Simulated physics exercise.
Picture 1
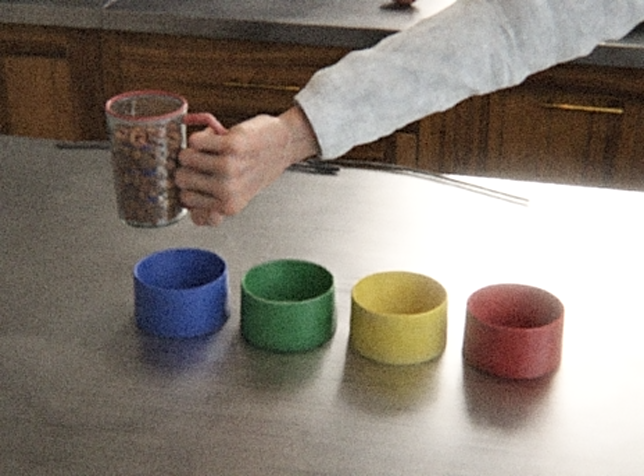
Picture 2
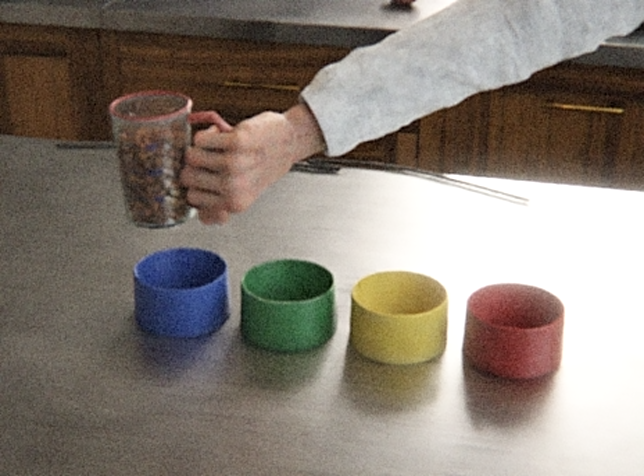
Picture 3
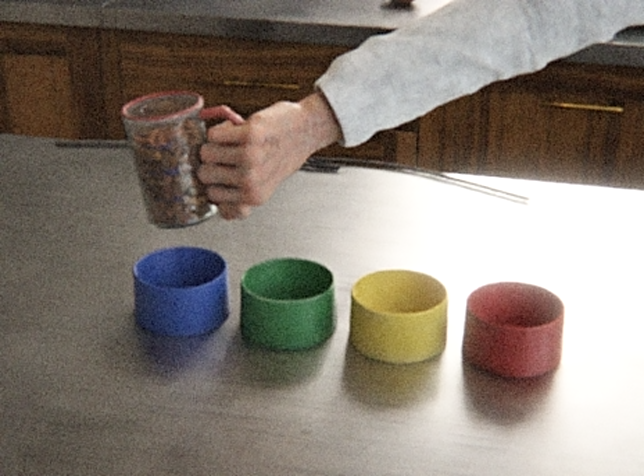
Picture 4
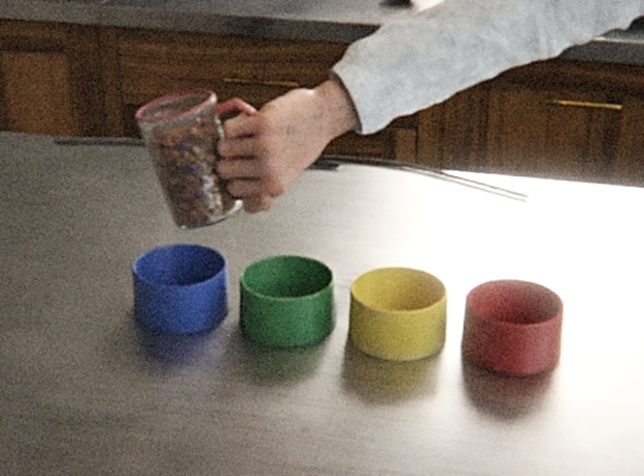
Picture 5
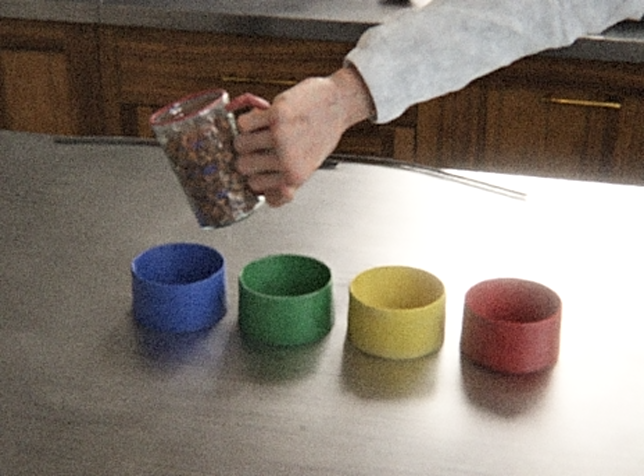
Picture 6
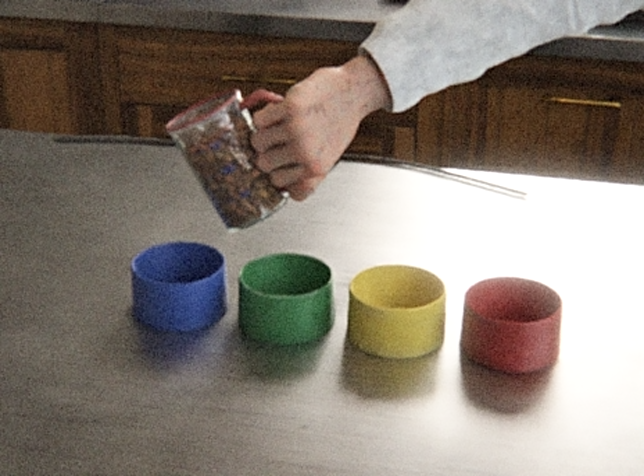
A hand holding a clear cup of small pieces moves right above blue, green, yellow and red dishes, gradually tilting the cup.
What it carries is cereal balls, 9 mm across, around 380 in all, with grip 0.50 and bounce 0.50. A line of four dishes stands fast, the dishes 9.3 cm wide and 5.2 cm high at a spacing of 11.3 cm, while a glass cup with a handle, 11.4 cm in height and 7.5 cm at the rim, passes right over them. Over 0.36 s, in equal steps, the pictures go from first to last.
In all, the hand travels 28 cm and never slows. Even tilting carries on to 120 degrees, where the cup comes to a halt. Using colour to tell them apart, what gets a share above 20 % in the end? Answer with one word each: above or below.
Red below, blue below, green below, yellow above, counter above.
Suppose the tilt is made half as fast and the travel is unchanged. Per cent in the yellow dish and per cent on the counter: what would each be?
I'd expect yellow to end at 40 and the counter at 50.
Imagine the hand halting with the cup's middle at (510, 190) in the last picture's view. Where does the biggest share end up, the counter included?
The winner: Yellow.
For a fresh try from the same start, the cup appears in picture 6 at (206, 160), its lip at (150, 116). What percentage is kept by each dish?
Final shares - red 0 %, blue 0 %, green 10 %, yellow 50 %.
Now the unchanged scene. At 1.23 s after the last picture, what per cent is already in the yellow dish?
30 % so far.
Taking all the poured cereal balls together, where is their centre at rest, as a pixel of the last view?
Roughly (359, 320).
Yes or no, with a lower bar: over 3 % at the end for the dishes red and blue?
Note - red negative, blue negative.
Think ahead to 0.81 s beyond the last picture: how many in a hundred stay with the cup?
Around 100 per cent of the load.
Then, 0.48 s after the last picture, tilt 71 degrees; cup holds 100 %.
Then, 0.81 s after the last picture, tilt 101 degrees; cup holds 100 %.
Then, 1.23 s after the last picture, tilt 120 degrees; cup holds 35 %, yellow 30 %.
In the end, red 0 %, blue 0 %, green 10 %, yellow 45 %, counter 45 %.
